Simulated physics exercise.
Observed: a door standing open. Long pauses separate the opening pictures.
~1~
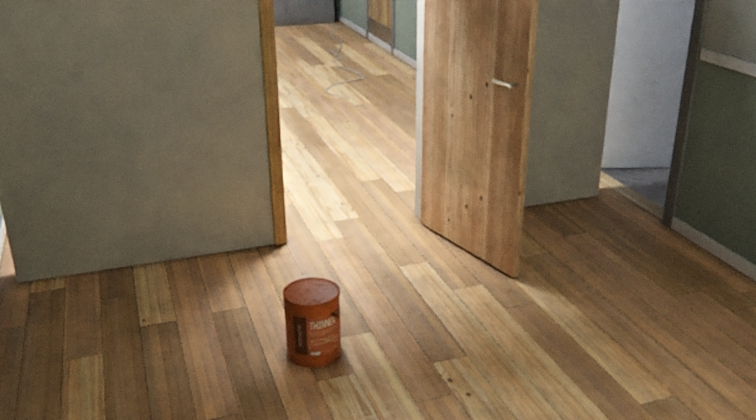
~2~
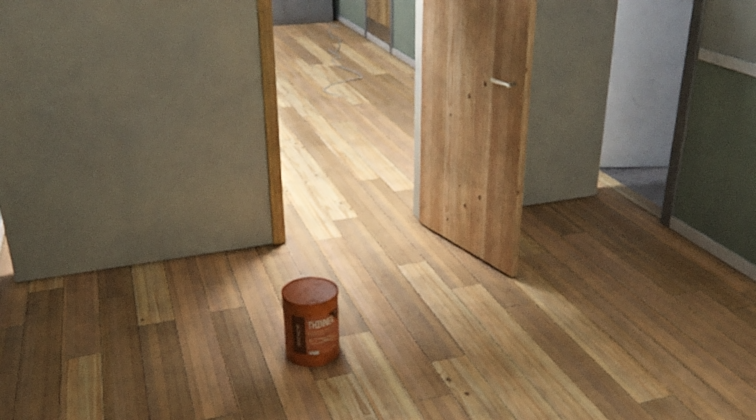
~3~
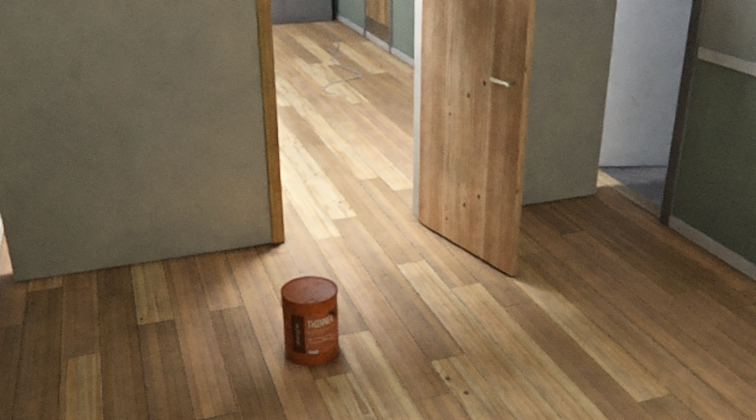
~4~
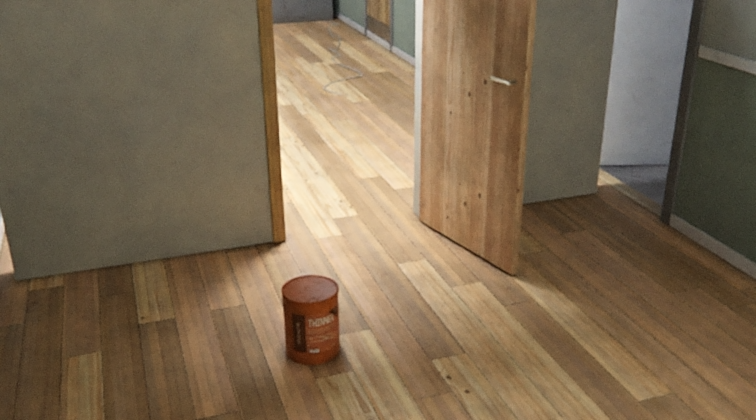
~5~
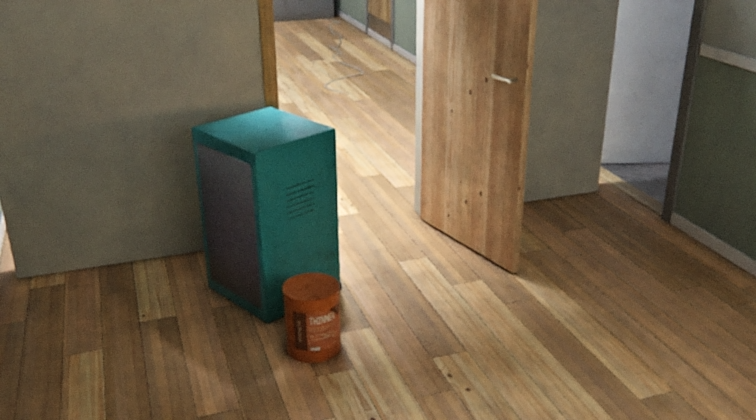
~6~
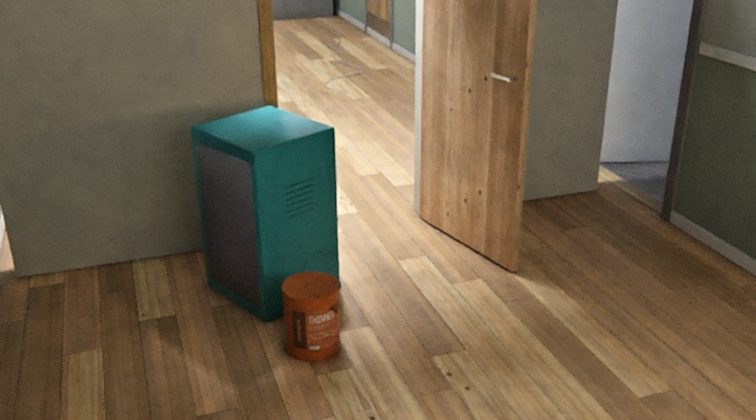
The clip shows an orange pail resting on a wooden floor near a wide-open door, with nothing visibly moving at first. A turquoise appliance then abruptly appears behind the pail, to its left, while the door stays still.
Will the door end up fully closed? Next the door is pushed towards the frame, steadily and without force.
Yes.
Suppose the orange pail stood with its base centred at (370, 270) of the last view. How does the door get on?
Then it jams.
Then, 0.70 s after the last picture, open by 71°.
Then, 1.10 s after the last picture, open by 32°.
At rest, open by 0°; both in place. Seen from the same camera at the end, turquoise appliance near (269, 211).
